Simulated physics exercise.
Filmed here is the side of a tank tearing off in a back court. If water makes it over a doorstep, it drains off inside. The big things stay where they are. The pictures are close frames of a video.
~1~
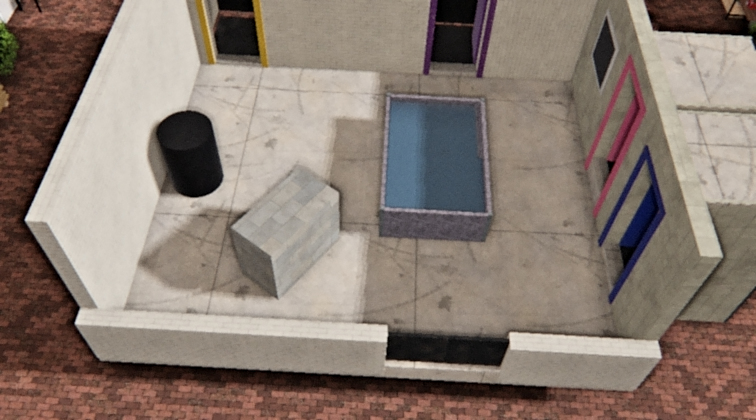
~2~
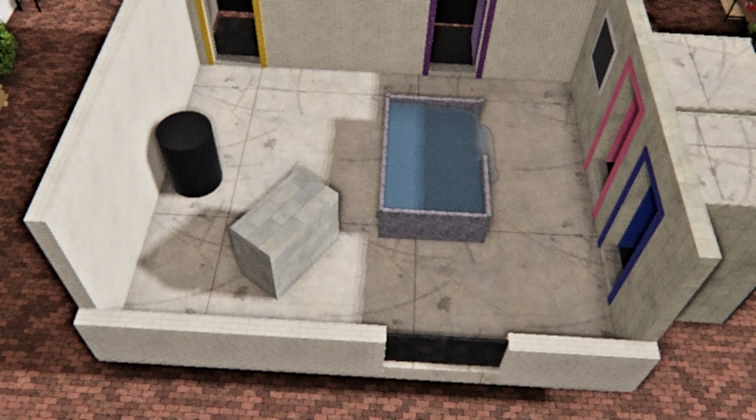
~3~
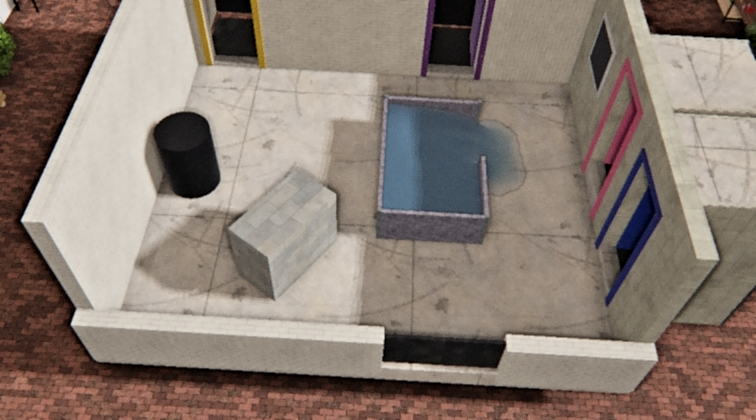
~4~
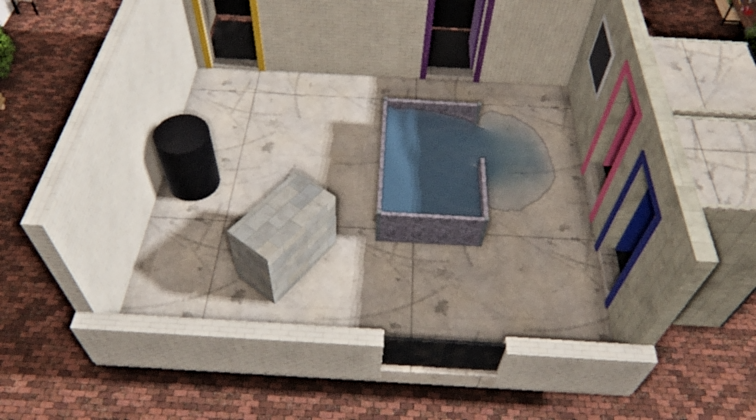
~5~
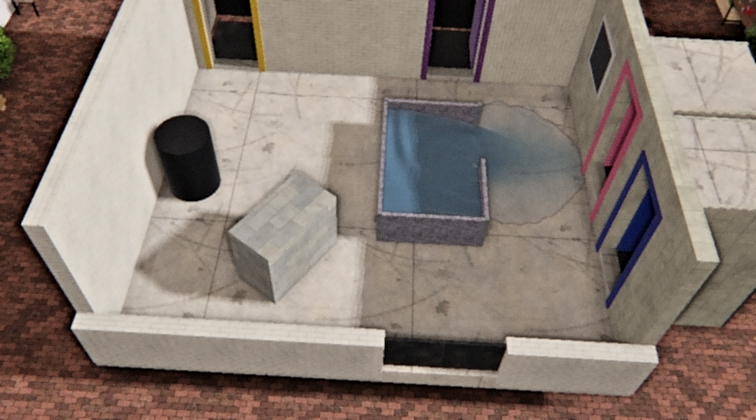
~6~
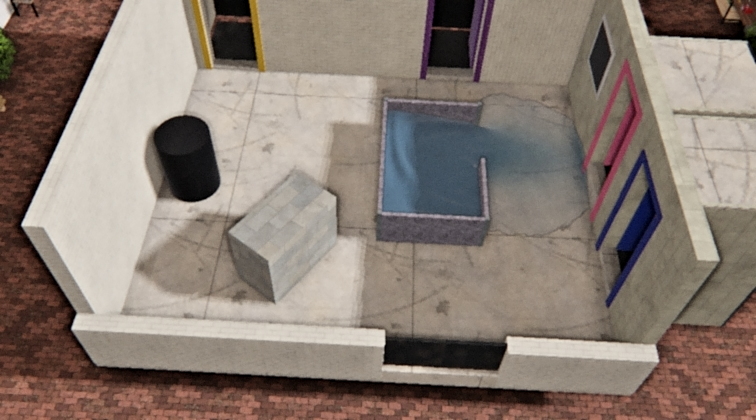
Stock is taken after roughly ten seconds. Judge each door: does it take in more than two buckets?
Pink door: Two buckets or fewer; yellow door: Over two buckets; blue door: Two buckets or fewer; purple door: Two buckets or fewer.
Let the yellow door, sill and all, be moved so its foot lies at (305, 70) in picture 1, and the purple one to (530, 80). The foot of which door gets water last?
Go with the one in yellow.
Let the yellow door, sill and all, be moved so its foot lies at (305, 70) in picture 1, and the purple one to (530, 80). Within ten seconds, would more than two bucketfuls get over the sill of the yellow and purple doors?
Note - yellow door undershoots, purple door overshoots.
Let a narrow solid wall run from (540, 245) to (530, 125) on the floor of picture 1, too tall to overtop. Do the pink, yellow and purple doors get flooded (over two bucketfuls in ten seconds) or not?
Note - pink: Does not reach it; yellow: Does not reach it; purple: Crosses the line.
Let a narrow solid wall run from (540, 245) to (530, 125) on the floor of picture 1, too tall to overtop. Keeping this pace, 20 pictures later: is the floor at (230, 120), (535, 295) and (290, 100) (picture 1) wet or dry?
Results in sequence: Bone-dry / swamped / swamped.
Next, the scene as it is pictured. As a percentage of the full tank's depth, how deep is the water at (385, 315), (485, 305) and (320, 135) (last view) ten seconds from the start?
In order: 6, 10, 6 %.
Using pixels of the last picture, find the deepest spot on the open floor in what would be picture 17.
Pointing at (566, 93).
A moment on, water covers 15 % of the floor; the pink door wet at the sill, nothing in, the yellow door not reached, the blue door wet at the sill, nothing in, the purple door not reached.
Next, water covers 20 % of the floor; the pink door wet at the sill, nothing in, the yellow door not reached, the blue door wet at the sill, nothing in, the purple door not reached.
Then, water covers 45 % of the floor; the pink door wet at the sill, nothing in, the yellow door not reached, the blue door wet at the sill, nothing in, the purple door wet at the sill, nothing in.
Later, water covers 80 % of the floor; the pink door wet at the sill, nothing in, the yellow door under two buckets in, the blue door wet at the sill, nothing in, the purple door wet at the sill, nothing in.
In the end, water covers 100 % of the floor; the pink door wet at the sill, nothing in, the yellow door over two buckets in, the blue door wet at the sill, nothing in, the purple door wet at the sill, nothing in.
